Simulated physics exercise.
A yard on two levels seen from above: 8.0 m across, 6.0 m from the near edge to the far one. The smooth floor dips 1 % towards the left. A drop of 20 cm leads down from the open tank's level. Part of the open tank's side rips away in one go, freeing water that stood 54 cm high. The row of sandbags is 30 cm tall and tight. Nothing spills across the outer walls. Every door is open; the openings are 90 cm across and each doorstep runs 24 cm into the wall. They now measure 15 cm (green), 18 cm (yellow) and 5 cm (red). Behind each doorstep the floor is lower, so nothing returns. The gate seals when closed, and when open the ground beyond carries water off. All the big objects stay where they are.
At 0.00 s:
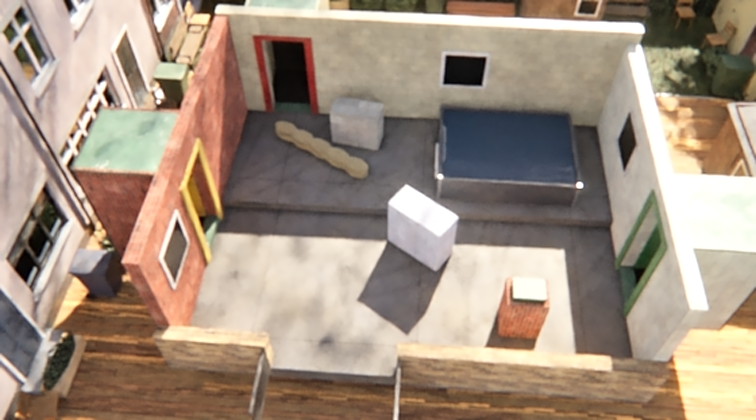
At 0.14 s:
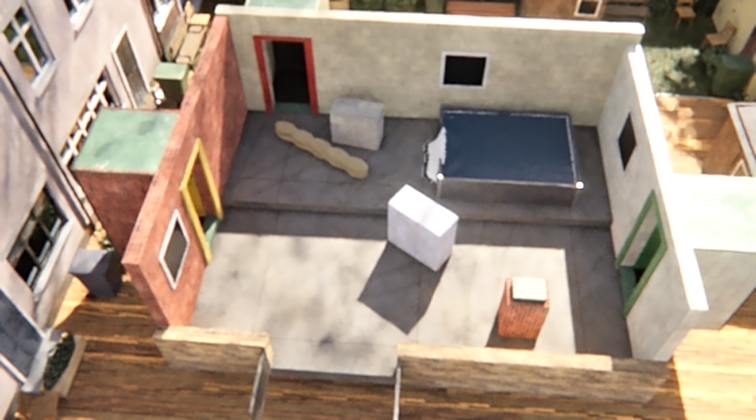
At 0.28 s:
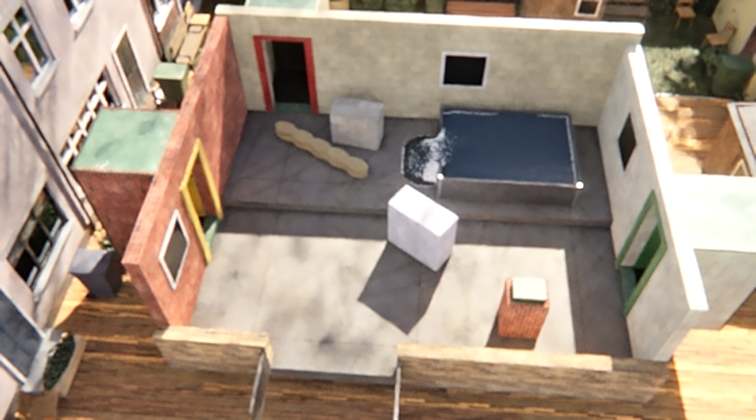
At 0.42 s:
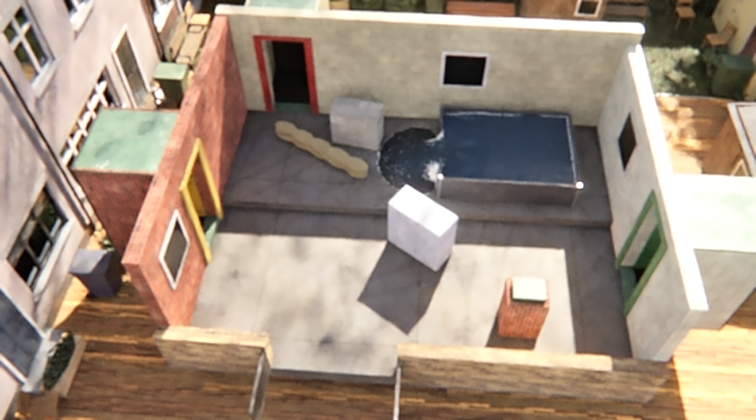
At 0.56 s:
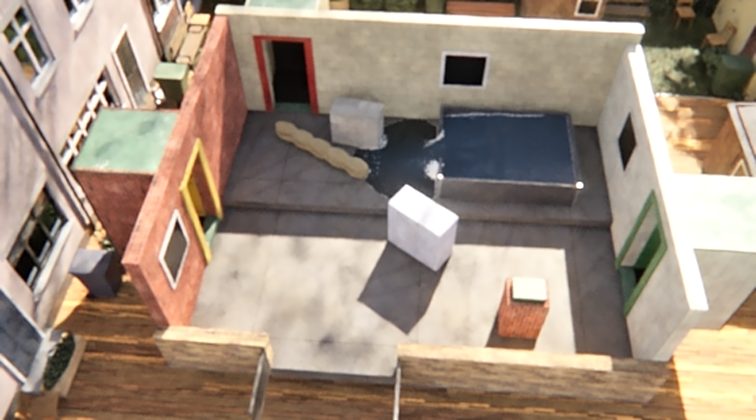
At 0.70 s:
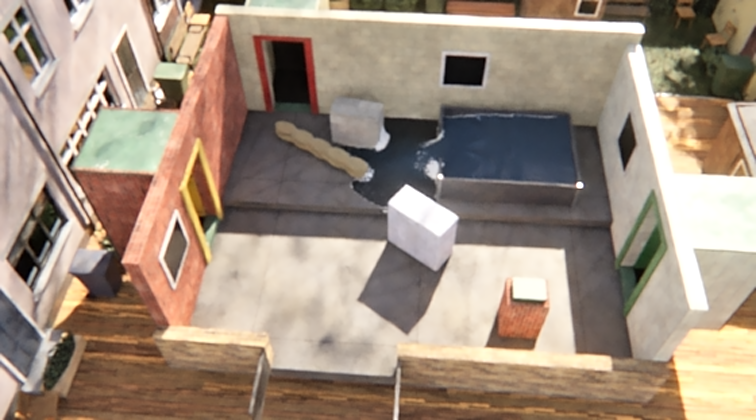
Dark water bursts from the tank's left side and spreads leftward around the pale blocks.
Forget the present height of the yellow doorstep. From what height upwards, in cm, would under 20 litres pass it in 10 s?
Close to 6.5 cm is just enough.
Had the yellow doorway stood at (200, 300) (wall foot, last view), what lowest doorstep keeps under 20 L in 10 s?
Roughly 9.5 cm.
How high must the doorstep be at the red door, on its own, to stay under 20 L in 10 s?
Roughly 16 cm at red.
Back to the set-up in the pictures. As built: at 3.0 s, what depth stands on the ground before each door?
Depths in cm: Green 0, yellow 6, red 16.
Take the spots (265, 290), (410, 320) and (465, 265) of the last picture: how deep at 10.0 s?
About 9, 2 and 1 cm.
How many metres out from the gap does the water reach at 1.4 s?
Roughly 3.6 m.
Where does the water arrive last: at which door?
The green one.
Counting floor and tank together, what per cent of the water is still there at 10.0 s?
About 80 per cent.
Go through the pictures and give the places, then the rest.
In the first frame, the open tank at (507, 147) is whole and still, 54 cm deep; the yellow door at (204, 208) is dry.
In the second frame, the gap is at (441, 154), the front 0.3 m out at (427, 175); the back of the open tank holds 54 cm.
In the third frame, the front is at (407, 174), 0.7 m from the gap at (441, 155); 0.8 m2 of floor is wet, 54 cm left at the back.
In the fourth frame, water pours out at (441, 155) and has run 1.2 m, to (382, 166); about 7 cm deep outside, 54 cm at the back.
In the fifth frame, water pours out at (441, 155) and has run 1.8 m, to (357, 165); about 6 cm deep outside, 54 cm at the back.
In the sixth frame, the front is at (334, 154), 2.3 m from the gap at (441, 155); 3.3 m2 of floor is wet, 54 cm left at the back; 3.1 m in a straight line remain to the yellow door at (204, 208).
After 1.4 s water covers 15 % of the floor, deepest (37 cm) near (366, 163); it has not reached the yellow door.
After 3.0 s water covers 40 % of the floor, deepest (36 cm) near (365, 170); 6 cm at the yellow door, 0 litres in over its 18 cm doorstep.
After 10.0 s water covers 70 % of the floor, deepest (14 cm) near (365, 170); 11 cm at the yellow door, 0 litres in over its 18 cm doorstep.
At the yellow door as built, the water arrived by 2.7 s and peaked near 11 cm at 9.0 s.
Run again over the same 10 s with other heights there, 33 litres in over 5.5 cm, 13 litres over 7.5 cm. The limit of 20 litres is kept from about 6.5 cm up.
